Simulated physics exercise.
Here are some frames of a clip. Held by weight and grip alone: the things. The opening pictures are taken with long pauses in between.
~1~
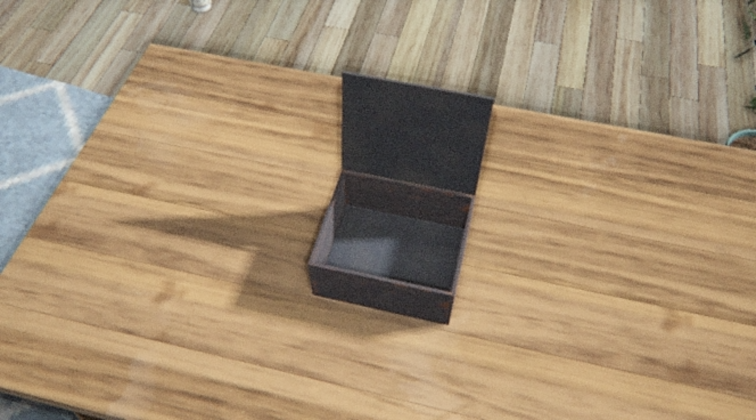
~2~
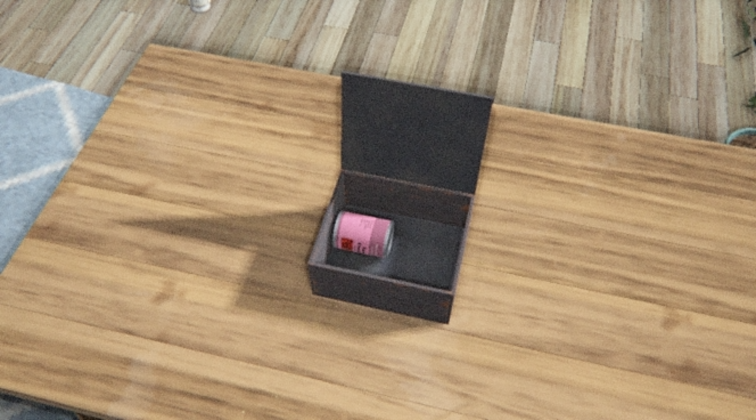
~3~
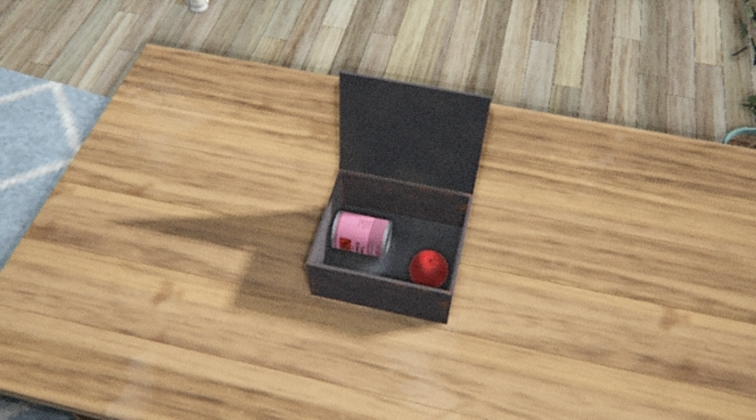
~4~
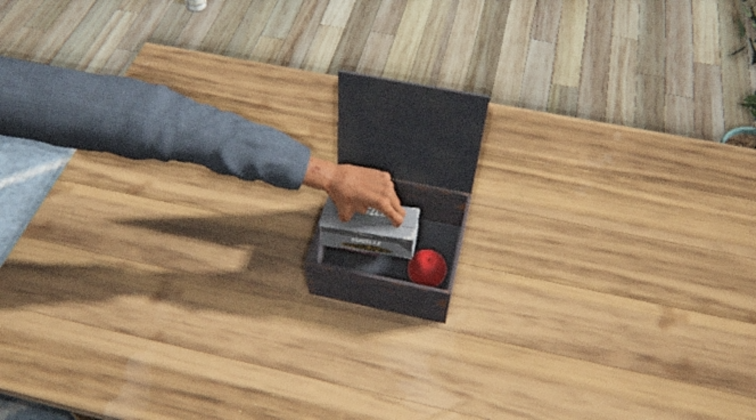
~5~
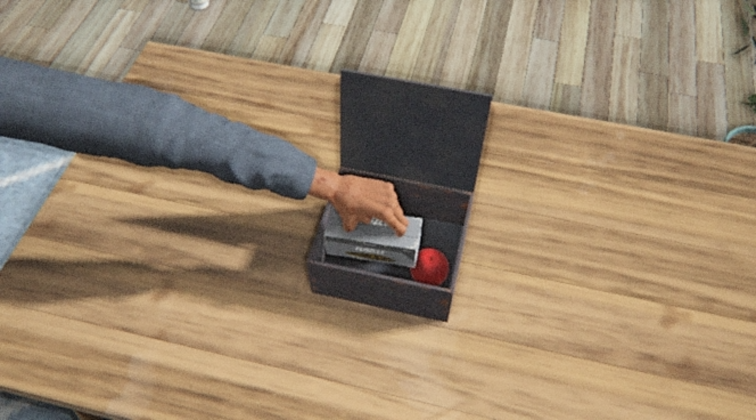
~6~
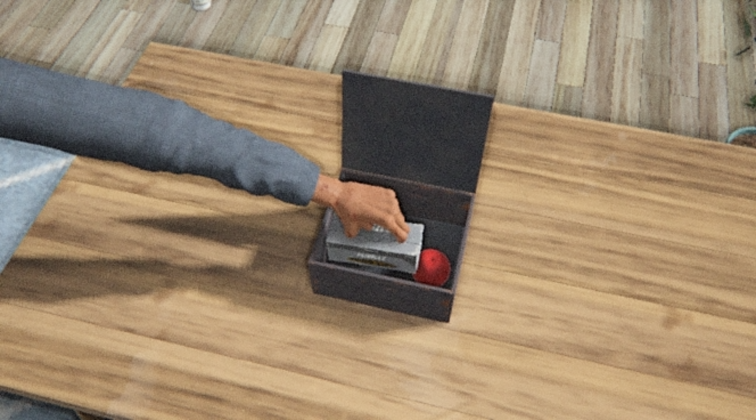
An arm in a grey-blue sleeve reaches in from the left over an open dark box on a wooden table, seen from above at an angle, with plank flooring behind. The box first stands empty, then holds a pink tin at its left and a red ball-like object at its front right. The hand lowers a grey carton slightly into the left side, over the tin, while the view stays nearly still.
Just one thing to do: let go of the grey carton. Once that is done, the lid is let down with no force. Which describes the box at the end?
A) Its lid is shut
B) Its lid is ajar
A, its lid is shut.
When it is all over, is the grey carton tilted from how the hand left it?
As it turns out, the grey carton keeps its original angle.
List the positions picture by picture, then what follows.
In the first frame, the last thing is not in view yet.
In the second frame, the last thing is not in view yet; pink tin (364, 235).
In the third frame, the last thing is not in view yet; pink tin (362, 234).
The fourth frame shows still above its spot; grey carton (370, 227).
The fifth frame shows still above its spot; grey carton (373, 237).
The sixth frame shows in place under the hand; grey carton (375, 243).
Then, 1.20 s after the last picture, lid starting down; grey carton slid a little near (365, 268); pink tin rolled about its own width.
Then, 1.80 s after the last picture, lid 33° above the rim; grey carton slid a little near (365, 268); pink tin rolled about its own width.
At rest, lid shut; moved from the start, pink tin and grey carton; red apple in place. Seen from the same camera at the end, grey carton near (365, 268).
